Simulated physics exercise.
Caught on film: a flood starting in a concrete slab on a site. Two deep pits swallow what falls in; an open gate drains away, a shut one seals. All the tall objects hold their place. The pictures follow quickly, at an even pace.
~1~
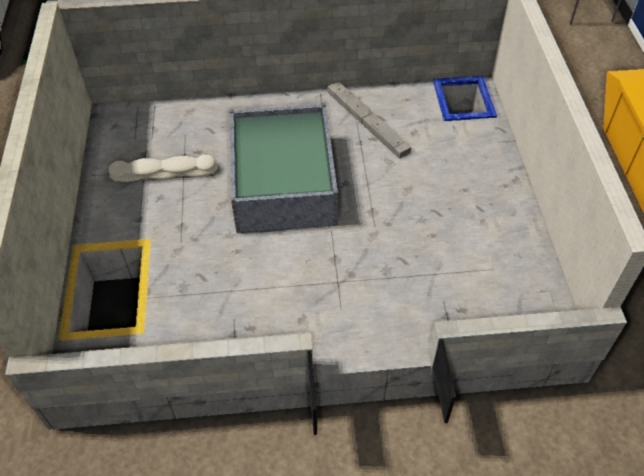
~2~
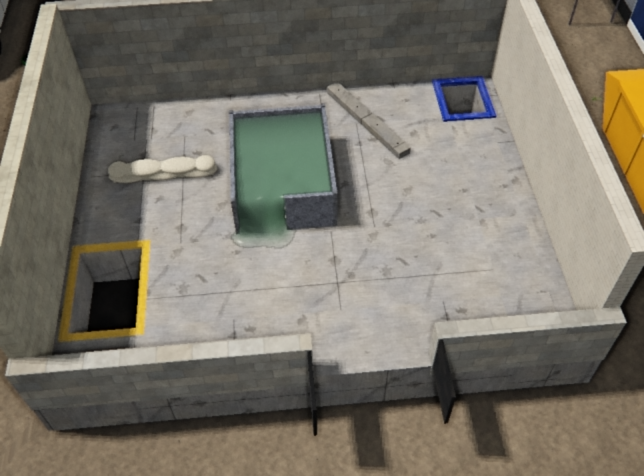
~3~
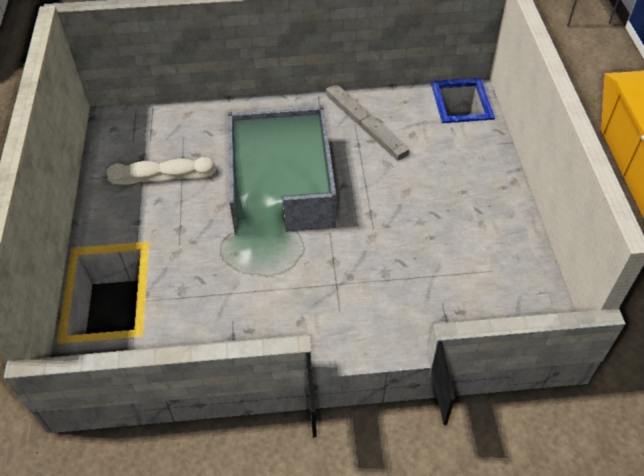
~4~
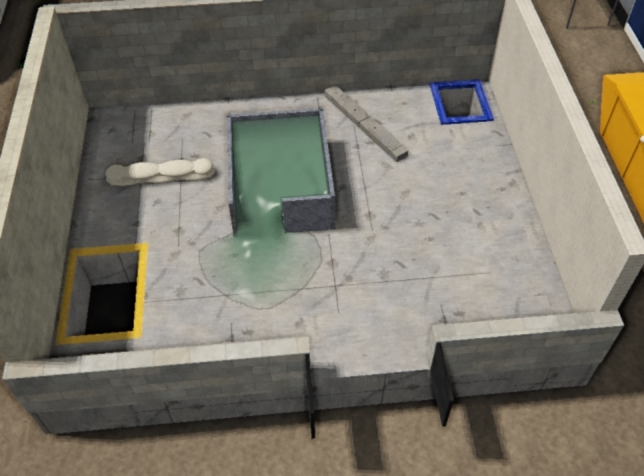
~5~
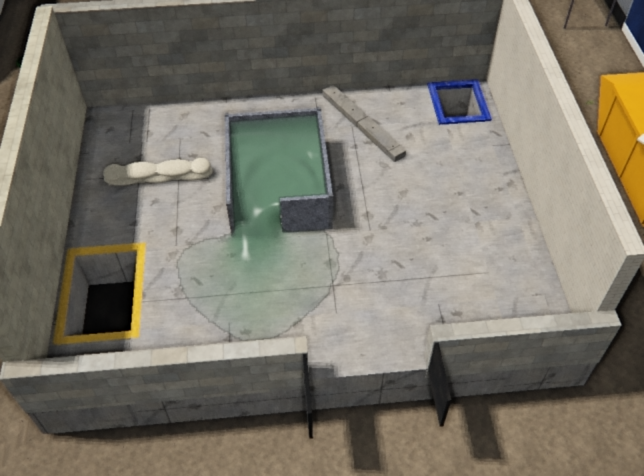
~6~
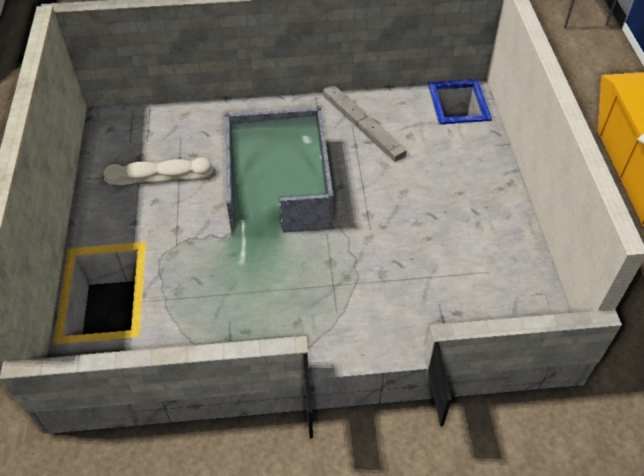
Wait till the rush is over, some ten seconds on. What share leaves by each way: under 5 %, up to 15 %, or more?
One by one: The gate takes above 15 %; the blue pit takes not even 5 %; the yellow pit takes above 15 %.
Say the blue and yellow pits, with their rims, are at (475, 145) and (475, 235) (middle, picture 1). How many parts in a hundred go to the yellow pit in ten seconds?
Parts in a hundred: Yellow 4.
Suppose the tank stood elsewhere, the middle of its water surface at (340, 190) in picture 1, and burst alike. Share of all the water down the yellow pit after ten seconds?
Per cent: Yellow 30.
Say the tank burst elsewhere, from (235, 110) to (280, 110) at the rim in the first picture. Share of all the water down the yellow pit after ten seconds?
Parts in a hundred: Yellow 20.
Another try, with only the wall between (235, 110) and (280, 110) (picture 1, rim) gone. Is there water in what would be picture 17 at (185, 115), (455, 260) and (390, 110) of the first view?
One after the other: Awash, not flooded, under water.
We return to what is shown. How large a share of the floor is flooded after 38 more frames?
Some 30 per cent.
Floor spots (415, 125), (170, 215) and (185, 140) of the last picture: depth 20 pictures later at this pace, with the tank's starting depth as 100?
In turn 0, 0 and 0 in a hundred.
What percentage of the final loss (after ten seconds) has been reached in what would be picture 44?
Some 75 per cent.
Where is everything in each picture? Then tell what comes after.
In the first frame, the open tank at (281, 154) is whole and still.
In the second frame, water pours out at (262, 220) and has run to (289, 237).
In the third frame, the front is at (278, 268), out from the gap at (261, 222).
In the fourth frame, water pours out at (260, 224) and has run to (254, 302).
In the fifth frame, the front is at (254, 337), out from the gap at (258, 224).
In the sixth frame, water pours out at (258, 223) and has run to a hidden place.
A moment on, water covers 20 % of the floor; the gate 1 %, the blue pit 0 %, the yellow pit 1 %.
Next, water covers 20 % of the floor; the gate 6 %, the blue pit 0 %, the yellow pit 2 %.
Then, water covers 25 % of the floor; the gate 12 %, the blue pit 0 %, the yellow pit 11 %.
Later, water covers 30 % of the floor; the gate 18 %, the blue pit 0 %, the yellow pit 27 %.
In the end, water covers 35 % of the floor; the gate 23 %, the blue pit 0 %, the yellow pit 39 %.
